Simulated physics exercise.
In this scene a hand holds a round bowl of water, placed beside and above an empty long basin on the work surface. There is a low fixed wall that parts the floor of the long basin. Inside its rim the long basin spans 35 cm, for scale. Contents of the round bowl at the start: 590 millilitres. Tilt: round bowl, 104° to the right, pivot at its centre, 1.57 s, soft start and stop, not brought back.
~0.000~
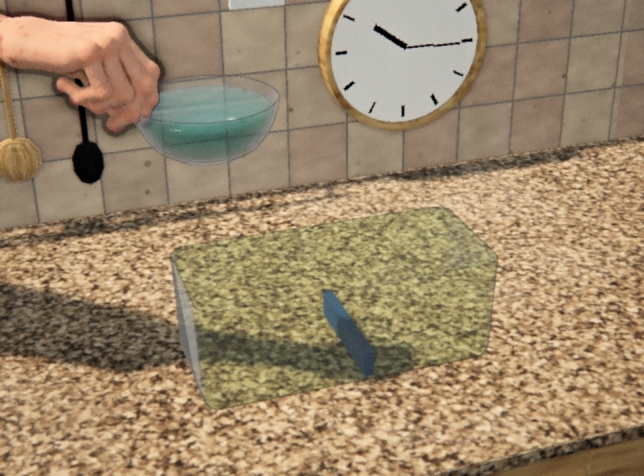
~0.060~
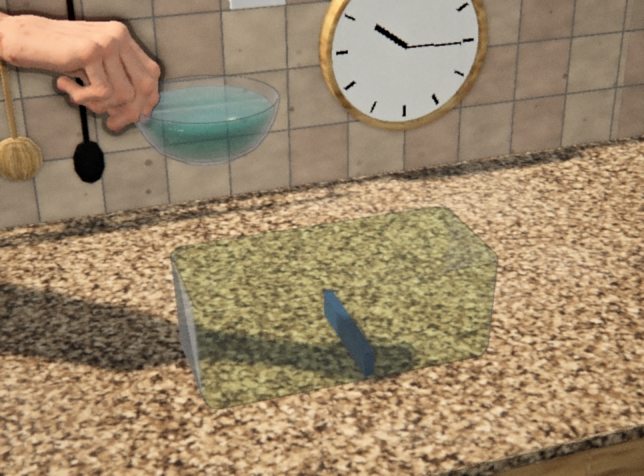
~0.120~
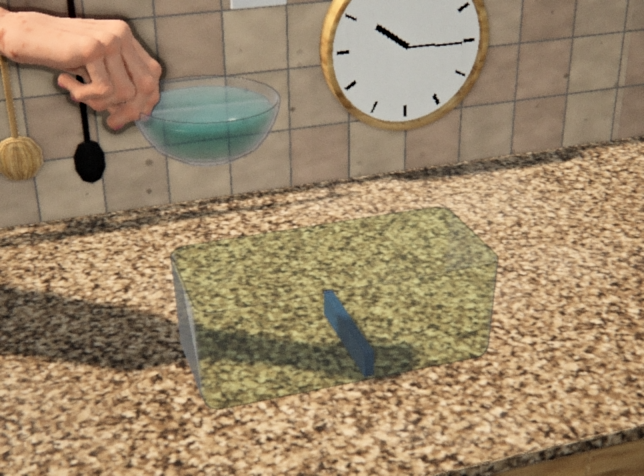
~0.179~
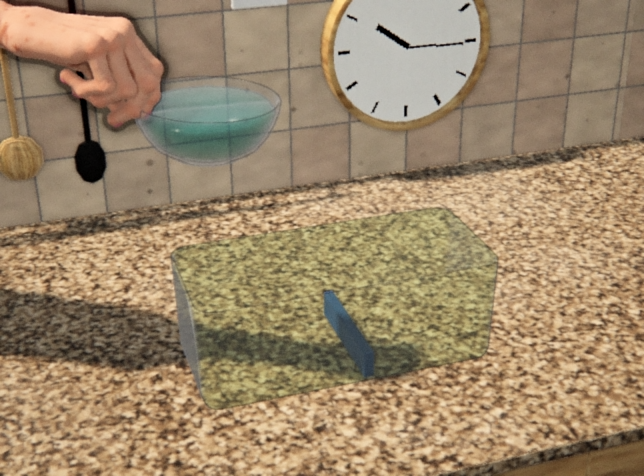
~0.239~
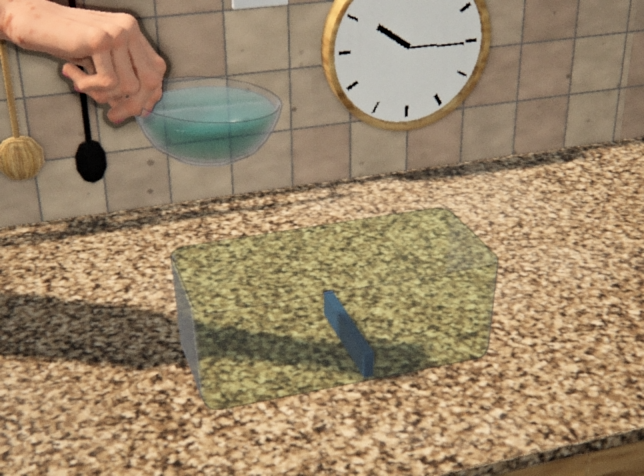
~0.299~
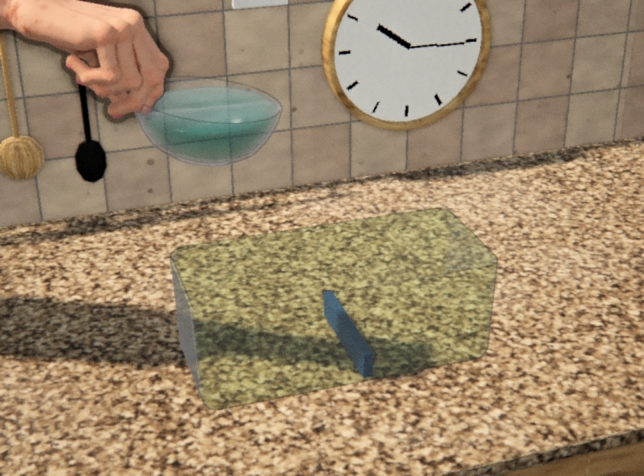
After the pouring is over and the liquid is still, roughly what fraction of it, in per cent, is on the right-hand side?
Roughly 56 out of 100 parts.
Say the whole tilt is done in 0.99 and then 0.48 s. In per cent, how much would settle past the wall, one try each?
45 per cent first, 25 per cent second.
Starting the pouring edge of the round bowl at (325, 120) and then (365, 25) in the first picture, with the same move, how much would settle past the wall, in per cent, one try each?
In order, 80 and 85 per cent.
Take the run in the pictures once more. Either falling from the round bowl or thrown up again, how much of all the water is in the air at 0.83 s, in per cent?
Roughly 38 percent.
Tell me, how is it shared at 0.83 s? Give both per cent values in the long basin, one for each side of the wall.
Left roughly 10 per cent, right roughly 16.
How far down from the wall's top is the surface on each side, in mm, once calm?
For the left, around 24 mm; for the right, around 20 mm.
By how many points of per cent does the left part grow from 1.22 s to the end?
Roughly 4 percent.
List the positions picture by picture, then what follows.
In the first frame, tilt 0°; pouring edge (276, 92); surface from (135, 113) to (271, 97); the long basin's rim runs from (182, 282) to (472, 233); the wall's top is at (348, 321).
In the second frame, tilt 0°; pouring edge (276, 92); surface from (135, 113) to (271, 97).
In the third frame, tilt 1°; pouring edge (276, 94); surface from (135, 113) to (271, 98).
In the fourth frame, tilt 3°; pouring edge (277, 96); surface from (137, 113) to (272, 100).
In the fifth frame, tilt 6°; pouring edge (278, 99); surface from (138, 113) to (273, 99).
In the sixth frame, tilt 9°; pouring edge (278, 104); surface from (140, 113) to (275, 100).
Then, 0.83 s in, the tilt is 57° and 37 per cent is still to pour, 11 is left of the wall and 15 right of it.
Then, 1.22 s in, the tilt is 92° and 1 per cent is still to pour, 39 is left of the wall and 53 right of it.
Then, 1.63 s in, the tilt is 104° and 0 per cent is still to pour, 43 is left of the wall and 56 right of it.
Then, 2.07 s in, the tilt is 104° and 0 per cent is still to pour, 43 is left of the wall and 56 right of it.
Finally, 43 per cent lies left of the wall, 56 right of it and 1 outside.
